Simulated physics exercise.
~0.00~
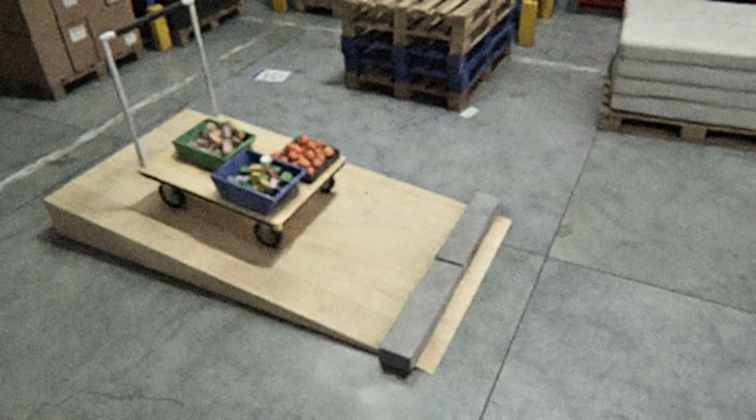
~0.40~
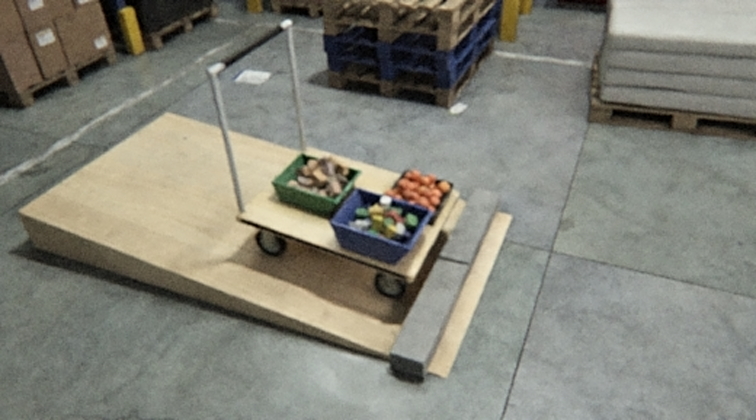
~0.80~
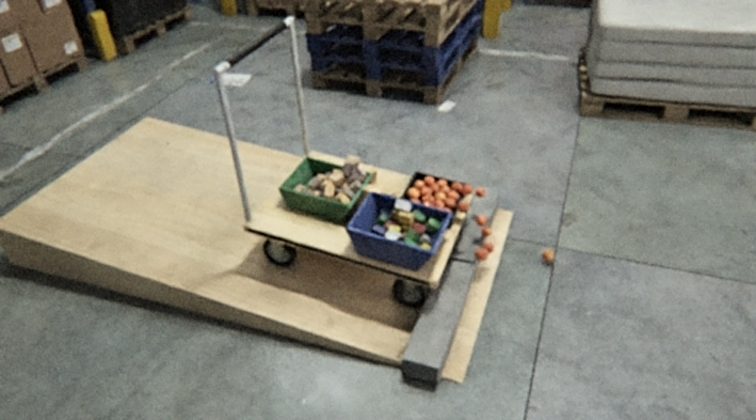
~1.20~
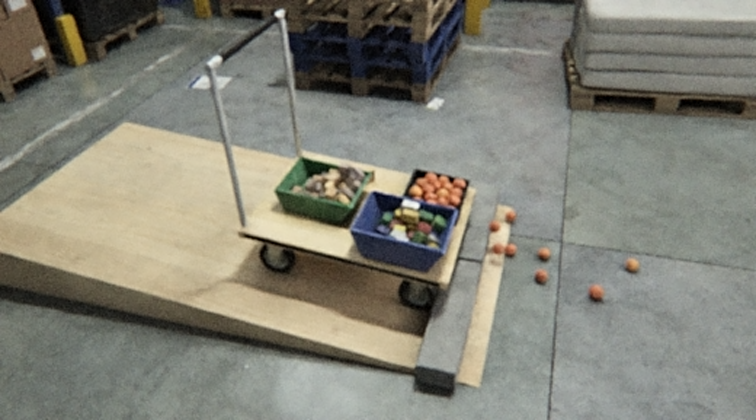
A flat cart with a tall handle rolls down a low wooden ramp toward a grey kerb, carrying a green basket, a blue basket and a black basket of oranges. It travels to the right and reaches the kerb near the foot of the ramp. As it stops there, several oranges spill over the front of the black basket and drop beyond the kerb. They scatter to the right across the ramp's edge and the grey floor. The cart ends at rest against the kerb, all three baskets still in place and most oranges still aboard.
